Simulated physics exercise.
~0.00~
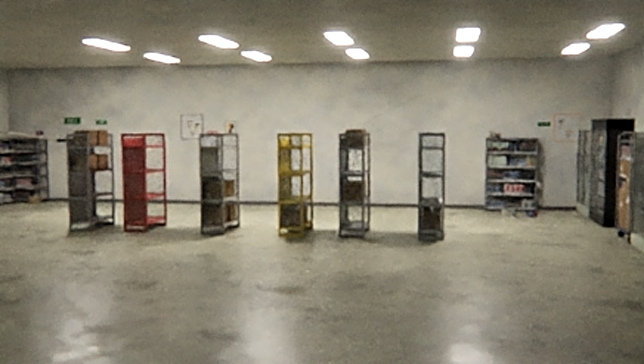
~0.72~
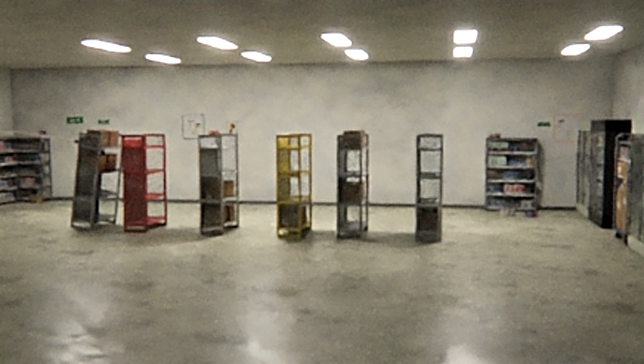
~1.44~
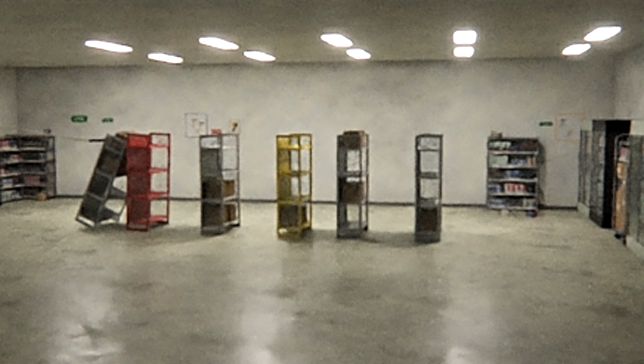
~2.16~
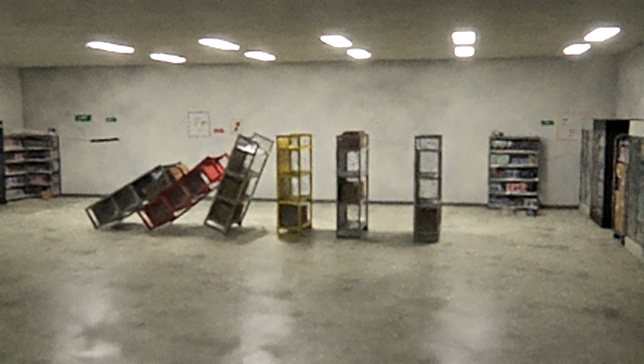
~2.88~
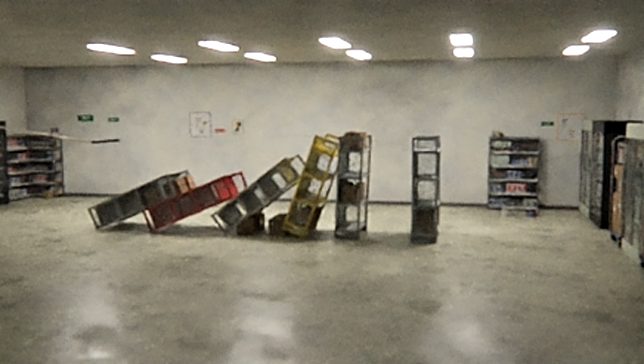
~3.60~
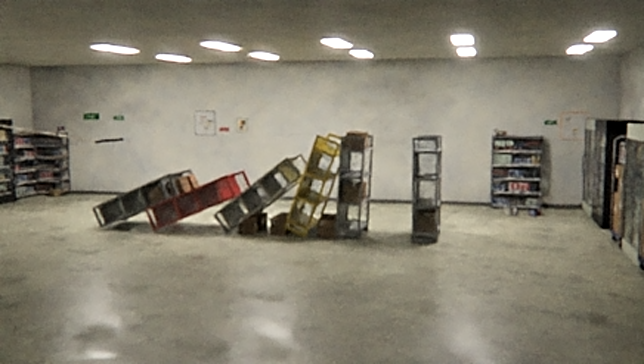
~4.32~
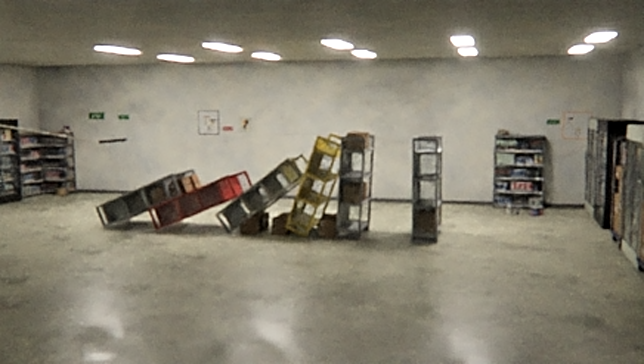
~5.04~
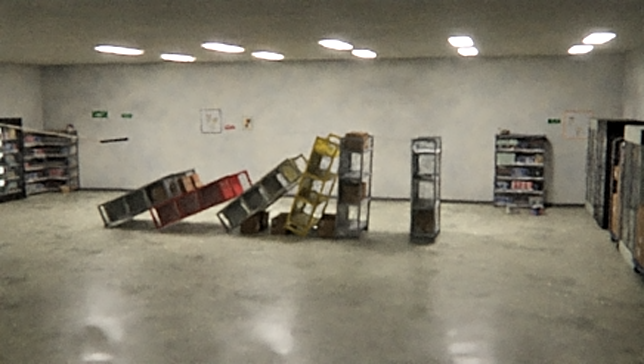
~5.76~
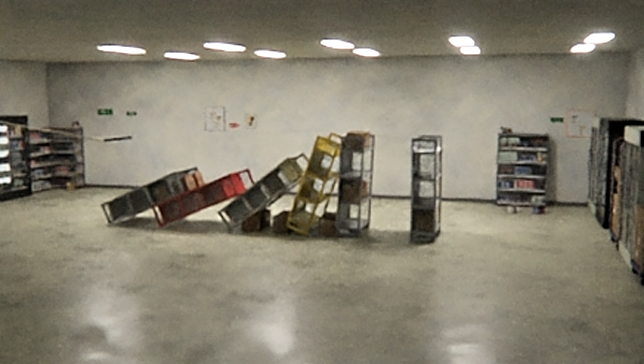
The leftmost shelf tips right, toppling the next two and leaving the yellow one leaning.
